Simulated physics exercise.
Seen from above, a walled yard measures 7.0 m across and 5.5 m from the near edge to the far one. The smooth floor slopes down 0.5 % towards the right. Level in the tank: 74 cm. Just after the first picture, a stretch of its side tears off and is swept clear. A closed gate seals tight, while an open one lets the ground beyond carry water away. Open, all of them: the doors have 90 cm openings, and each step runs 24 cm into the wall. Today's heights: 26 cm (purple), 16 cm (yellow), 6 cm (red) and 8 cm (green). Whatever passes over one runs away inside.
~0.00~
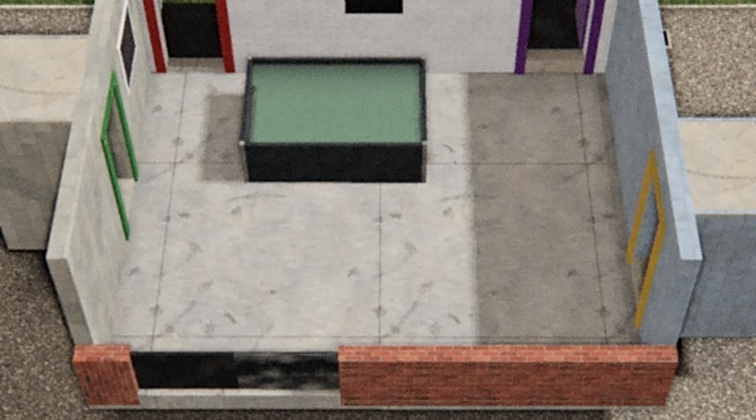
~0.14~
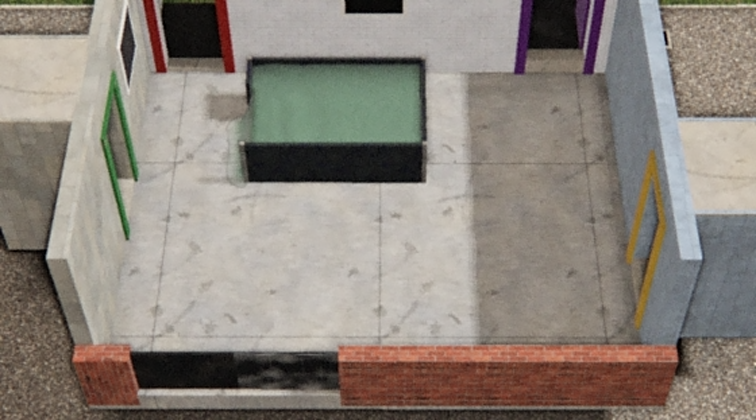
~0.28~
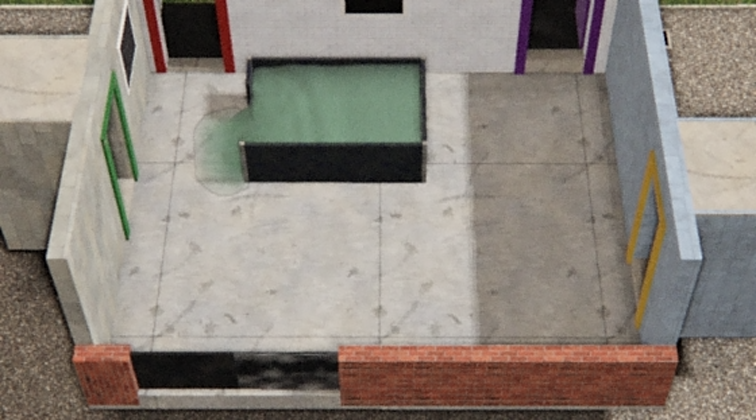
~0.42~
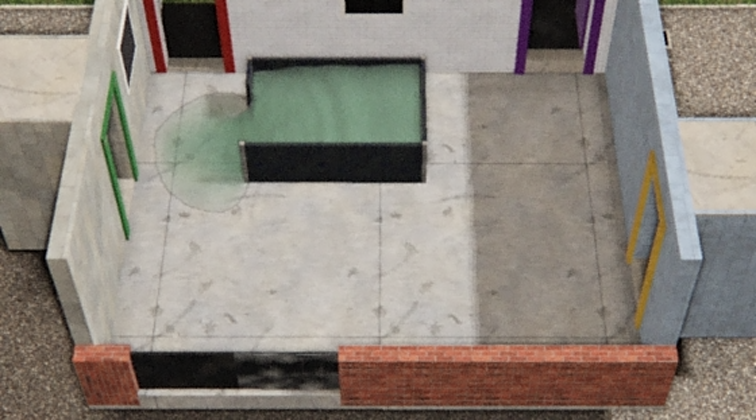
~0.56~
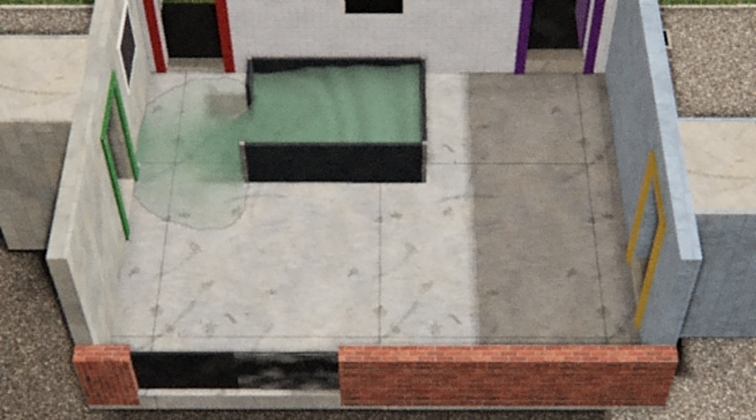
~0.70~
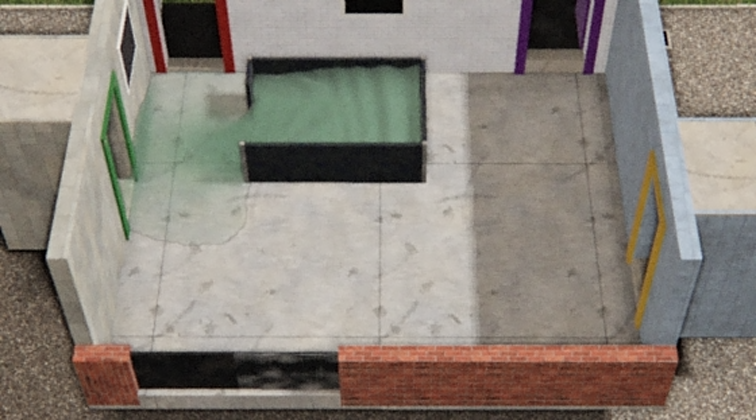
In a walled yard, green water pours from a tank's left side and spreads across the floor.
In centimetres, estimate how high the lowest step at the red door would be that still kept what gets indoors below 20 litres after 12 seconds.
It comes to roughly 30 cm.
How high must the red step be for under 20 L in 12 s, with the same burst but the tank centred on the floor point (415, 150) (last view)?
At least roughly 23 cm high.
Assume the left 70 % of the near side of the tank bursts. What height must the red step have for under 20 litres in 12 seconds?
Then 12.5 cm.
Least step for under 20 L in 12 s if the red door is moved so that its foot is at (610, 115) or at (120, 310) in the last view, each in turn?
Roughly 13.0 cm, then roughly 8.5 cm.
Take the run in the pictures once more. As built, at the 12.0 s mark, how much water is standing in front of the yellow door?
About 8.5 centimetres.
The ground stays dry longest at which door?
I'd say the yellow door.
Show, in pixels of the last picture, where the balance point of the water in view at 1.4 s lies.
The centre of all the water is around (282, 144).
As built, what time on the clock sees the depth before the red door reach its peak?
The level tops out around 2.2 s.
After 1.4 s water covers 15 % of the floor, deepest (48 cm) near (151, 75); 18 cm at the red door, 6 litres in over its 6 cm step.
After 3.0 s water covers 30 % of the floor, deepest (32 cm) near (151, 75); 22 cm at the red door, 196 litres in over its 6 cm step.
After 12.0 s water covers 95 % of the floor, deepest (11 cm) near (444, 85); 6 cm at the red door, 452 litres in over its 6 cm step.
At the red door as built, the water arrived by 0.7 s and peaked near 24 cm at 2.2 s.
With a step of 27 cm, 34 litres would have come in within the 12 s; with 36.5 cm, 5 litres. So under 20 litres takes about 30 cm.
